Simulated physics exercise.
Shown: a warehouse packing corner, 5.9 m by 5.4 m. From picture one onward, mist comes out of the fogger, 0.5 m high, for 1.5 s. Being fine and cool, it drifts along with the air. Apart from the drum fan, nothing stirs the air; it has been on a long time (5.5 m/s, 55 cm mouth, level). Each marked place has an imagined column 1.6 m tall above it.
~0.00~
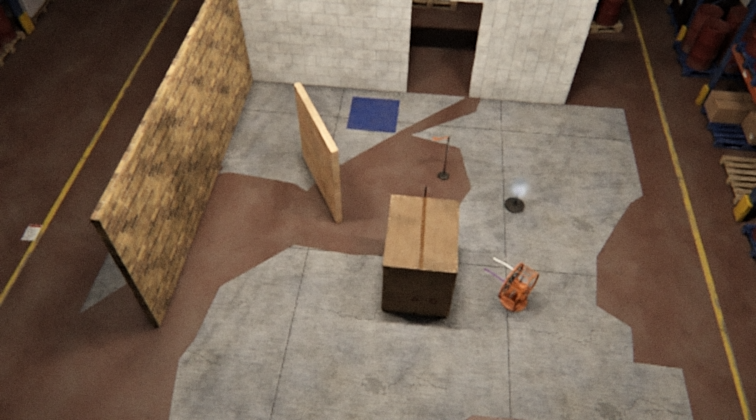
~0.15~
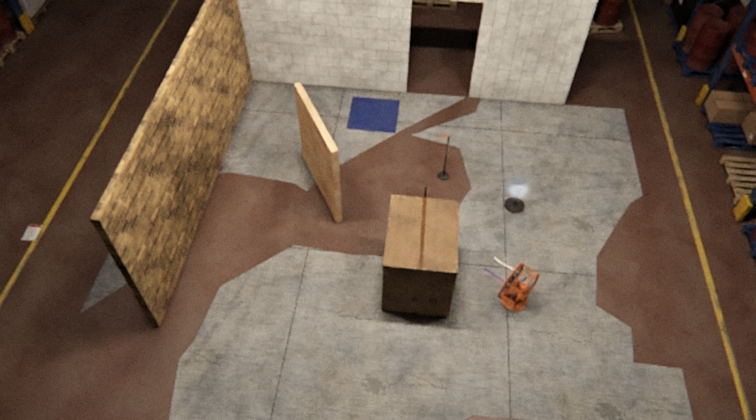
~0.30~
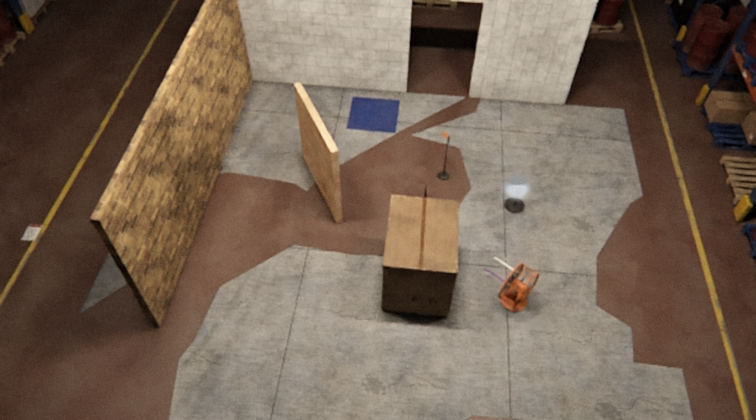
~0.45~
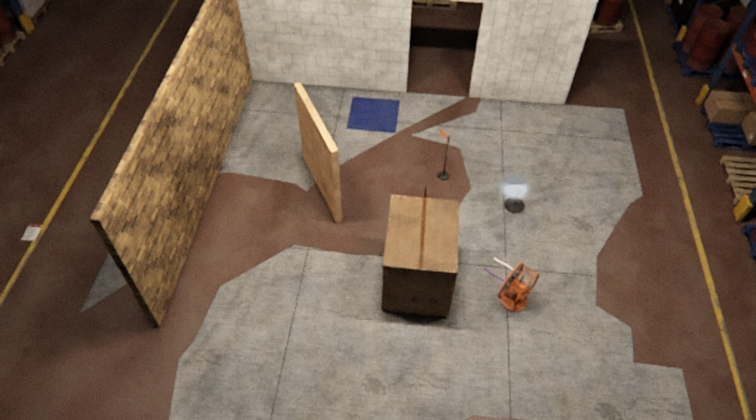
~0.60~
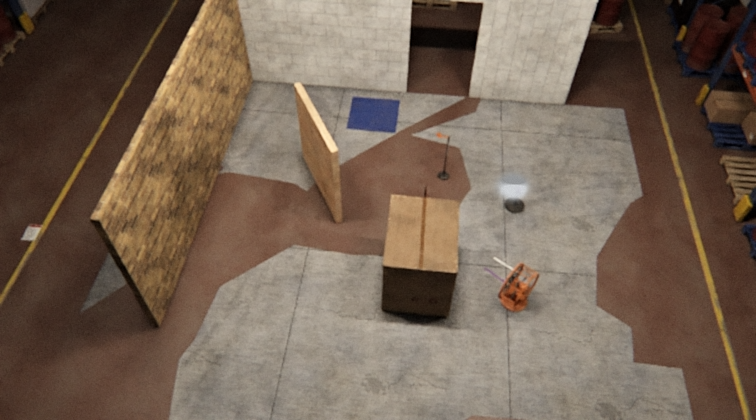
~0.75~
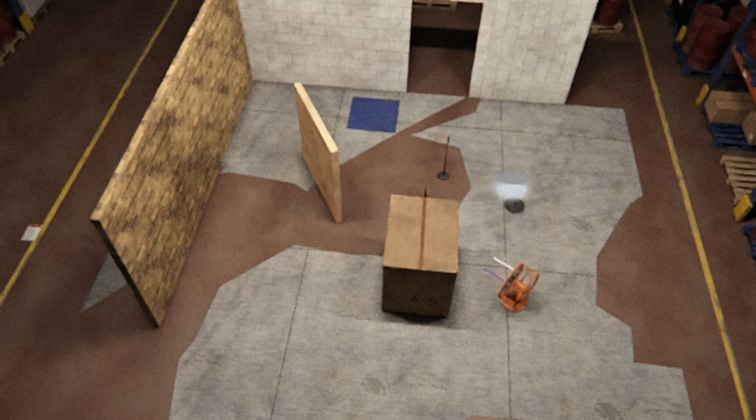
Pale mist spreads slightly above a small dark fogger near a carton, edging slightly left.
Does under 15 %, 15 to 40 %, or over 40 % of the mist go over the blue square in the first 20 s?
In that time, from 15 to 40 % goes over it.
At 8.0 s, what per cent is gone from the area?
My guess is close to 60 %.
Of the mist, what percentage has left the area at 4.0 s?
Roughly 2 per cent.
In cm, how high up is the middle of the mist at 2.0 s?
Middle height: Approx. 40 cm.
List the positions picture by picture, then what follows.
The mist is thickest near (520, 187), the fogger stands at (518, 191) and the drum fan is at (519, 286), in the first frame.
The mist is thickest near (518, 187) and the blue square is centred on (374, 114), in the second frame.
The mist is thickest near (516, 187), in the third frame.
The mist is thickest near (514, 186), the top of a large carton is at (423, 232) and the top of a screen is at (315, 115), in the fourth frame.
The mist is thickest near (513, 186), in the fifth frame.
The mist is thickest near (512, 186), in the sixth frame.
By 2.0 s, 0 % has passed over the blue square; 0 % has left the area, and the middle of the rest is near (490, 184).
By 4.0 s, 10 % has passed over the blue square; 2 % has left the area, and the middle of the rest is near (442, 118).
By 8.0 s, 25 % has passed over the blue square; 59 % has left the area, and the middle of the rest is near (325, 41).
By 20.0 s, 25 % has passed over the blue square; 87 % has left the area.
